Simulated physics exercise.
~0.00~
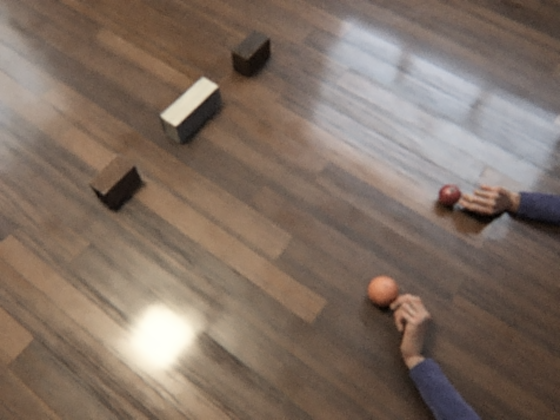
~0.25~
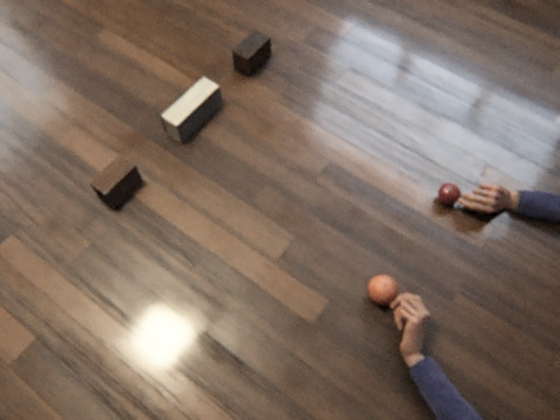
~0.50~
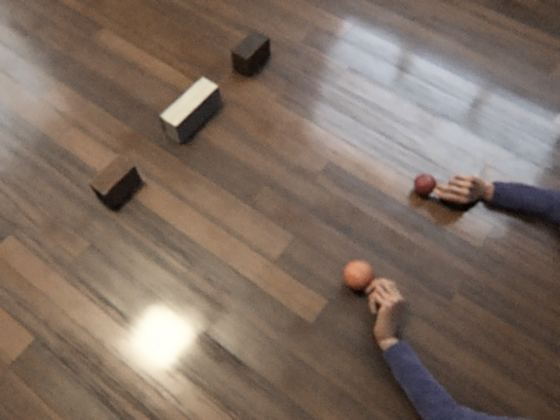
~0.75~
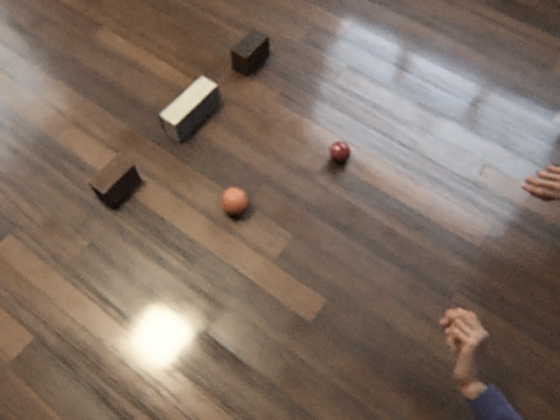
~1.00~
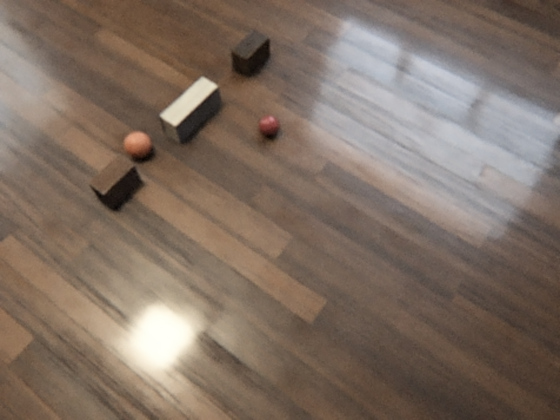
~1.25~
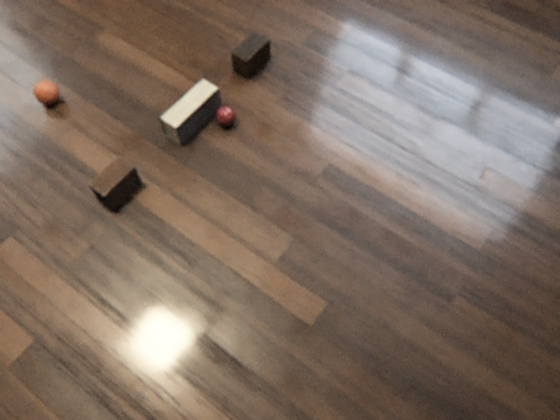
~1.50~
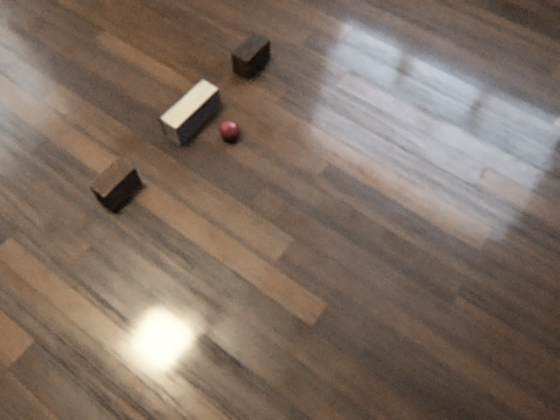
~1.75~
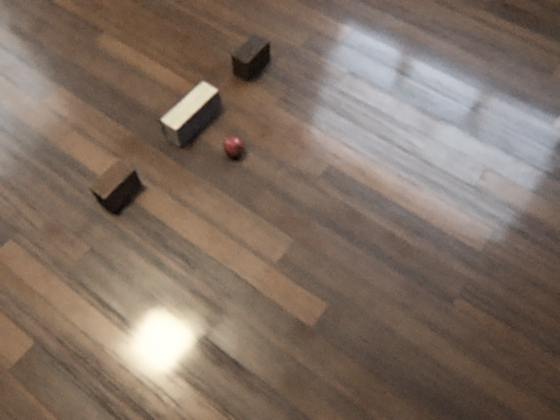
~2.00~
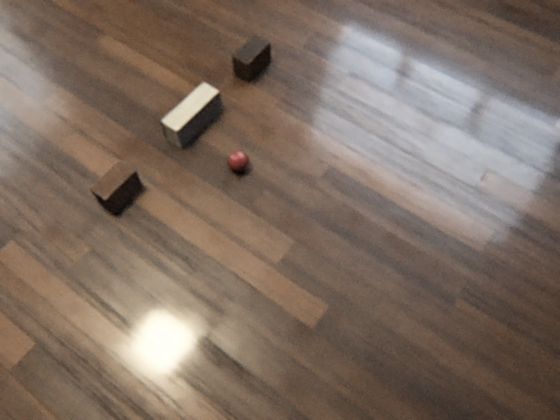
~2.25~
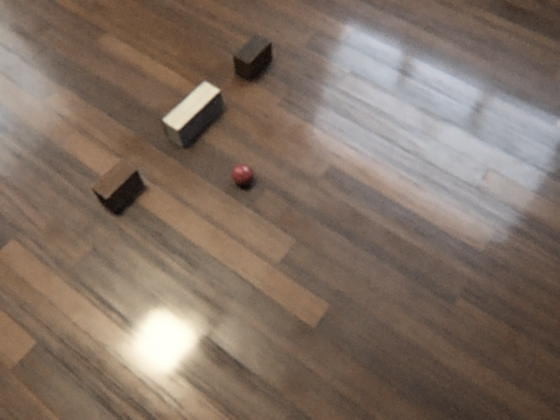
Two hands roll balls toward three blocks; the orange one slips through, the red one rebounds.
